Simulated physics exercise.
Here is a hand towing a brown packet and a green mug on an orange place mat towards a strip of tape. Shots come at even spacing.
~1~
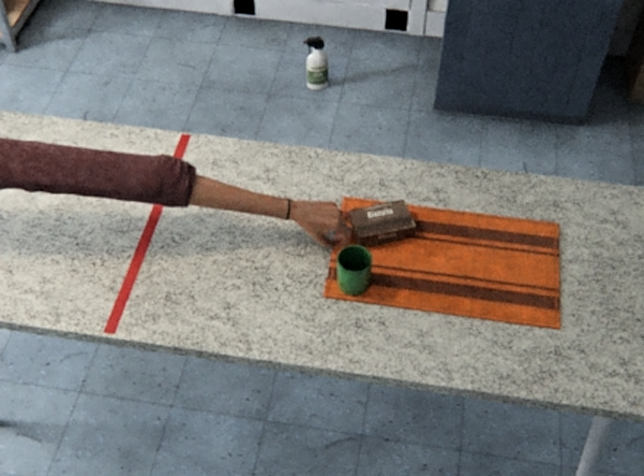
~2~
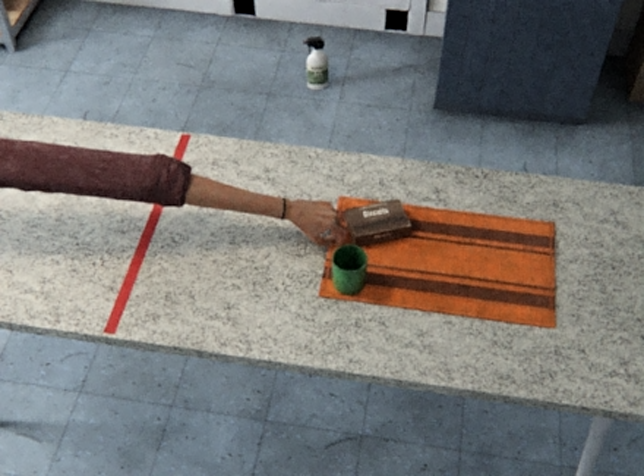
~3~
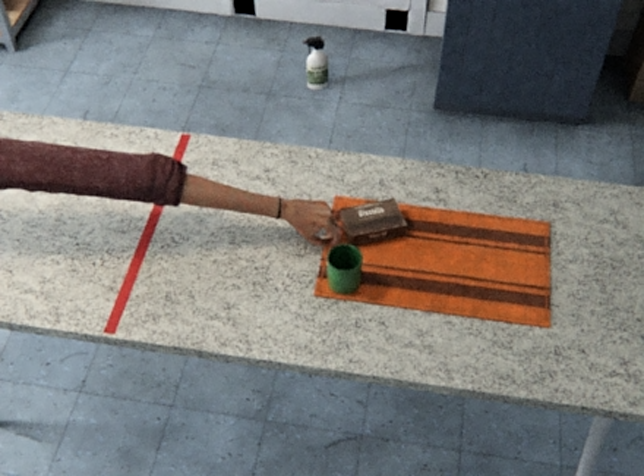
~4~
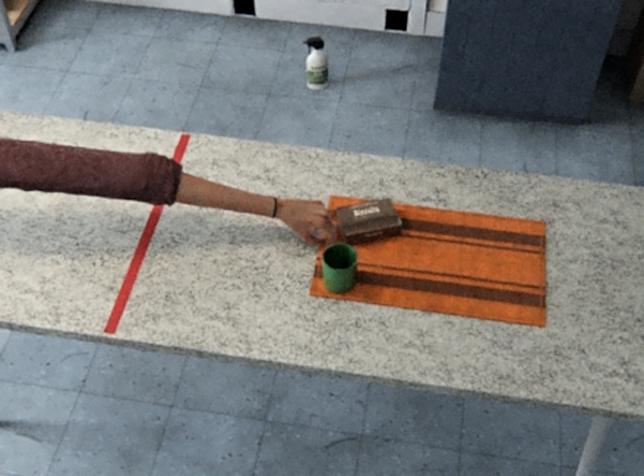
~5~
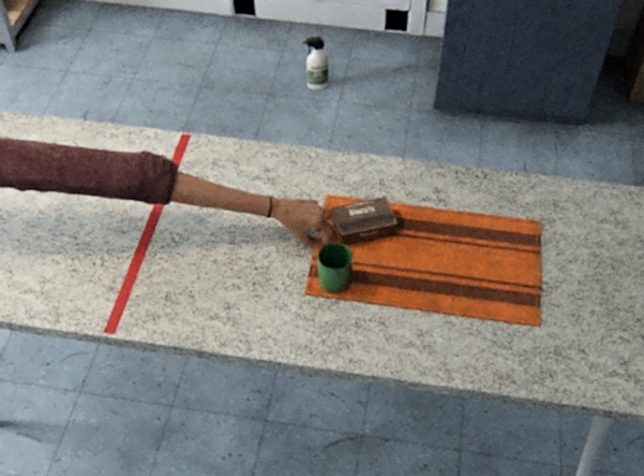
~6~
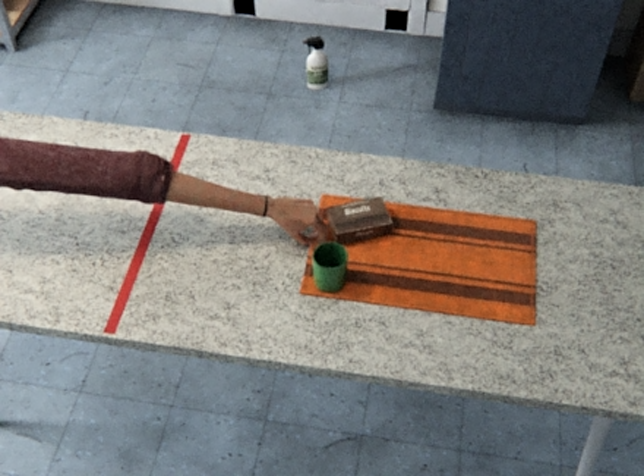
A pale speckled counter stands above a blue-grey tiled floor, seen from above by a camera that stays still. A brown packet and a green mug sit near the left end of an orange striped place mat, with red tape across the counter to the left and a spray bottle behind. A hand in a maroon sleeve slowly pulls the mat a short way left, packet and mug riding along.
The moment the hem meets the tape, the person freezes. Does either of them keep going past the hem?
Brown packet: No, it stays on. Green mug: No, it stays on.
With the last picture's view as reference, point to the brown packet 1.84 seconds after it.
It is near (202, 201) at that moment.
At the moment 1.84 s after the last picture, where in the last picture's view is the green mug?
At that time it is roughly at (164, 246).
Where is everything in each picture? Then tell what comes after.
Place mat end (323, 297); brown packet (382, 217); green mug (355, 259); tape (116, 315), in the first picture.
Place mat end (318, 296), far hem (555, 328); green mug (350, 258), in the second picture.
Place mat end (314, 295); brown packet (373, 216), in the third picture.
Place mat end (309, 295), far hem (545, 327); green mug (340, 257), in the fourth picture.
Place mat end (305, 294); brown packet (364, 215), in the fifth picture.
Place mat end (300, 293), far hem (535, 325); brown packet (360, 215); green mug (330, 256); tape (116, 315), in the sixth picture.
Then, 1.73 s after the last picture, hem at the tape; brown packet on the cloth near (206, 201); green mug on the cloth near (168, 246).
Then, 1.84 s after the last picture, hem at the tape; brown packet on the cloth near (203, 201); green mug on the cloth near (164, 246).
At rest, hem at the tape; brown packet on the cloth near (203, 201); green mug on the cloth near (164, 246). The brown packet stays on the cloth and the green mug remains aboard.
